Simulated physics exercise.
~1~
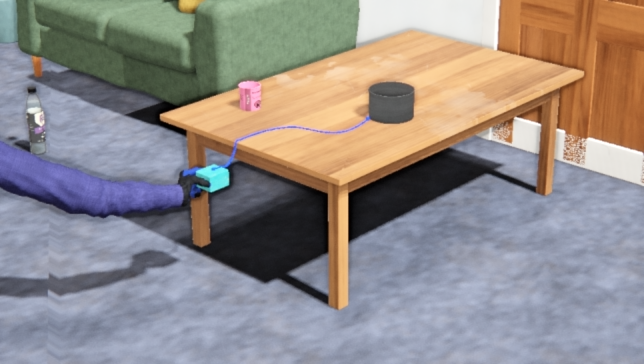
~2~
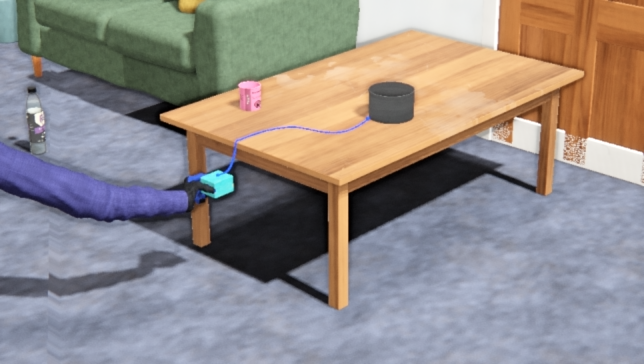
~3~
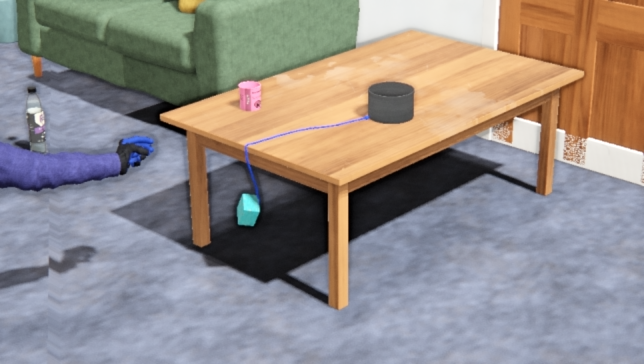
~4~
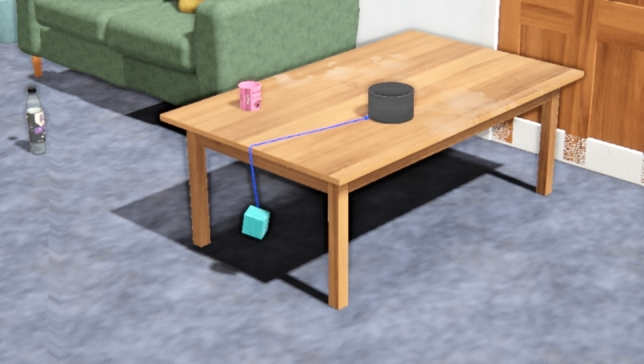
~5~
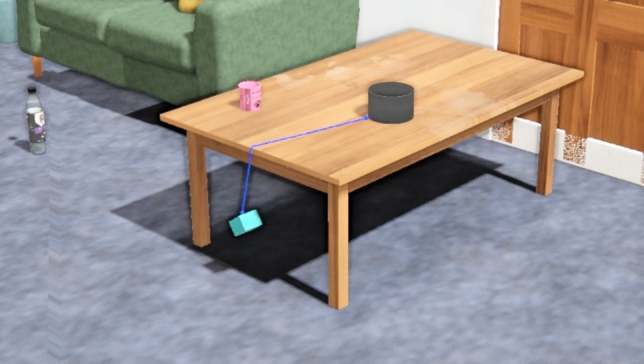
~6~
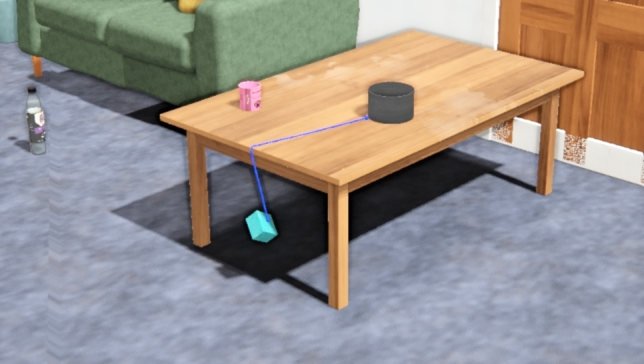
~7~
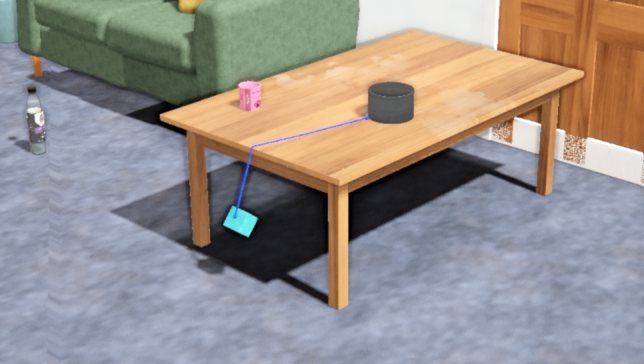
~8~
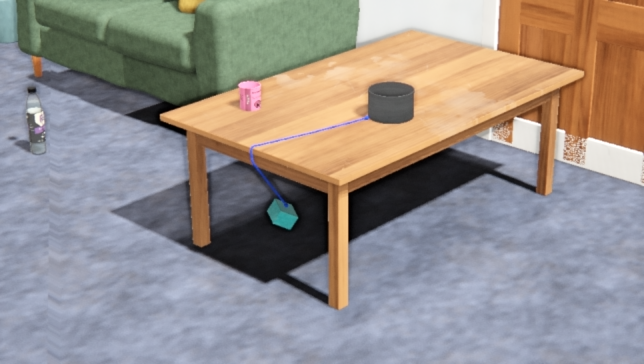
A turquoise block on a blue string tied to a dark pot is released by a gloved hand, drops below the table's edge and swings left and right beneath it, still hanging in the air, while the pot and pink cup stay put on top.
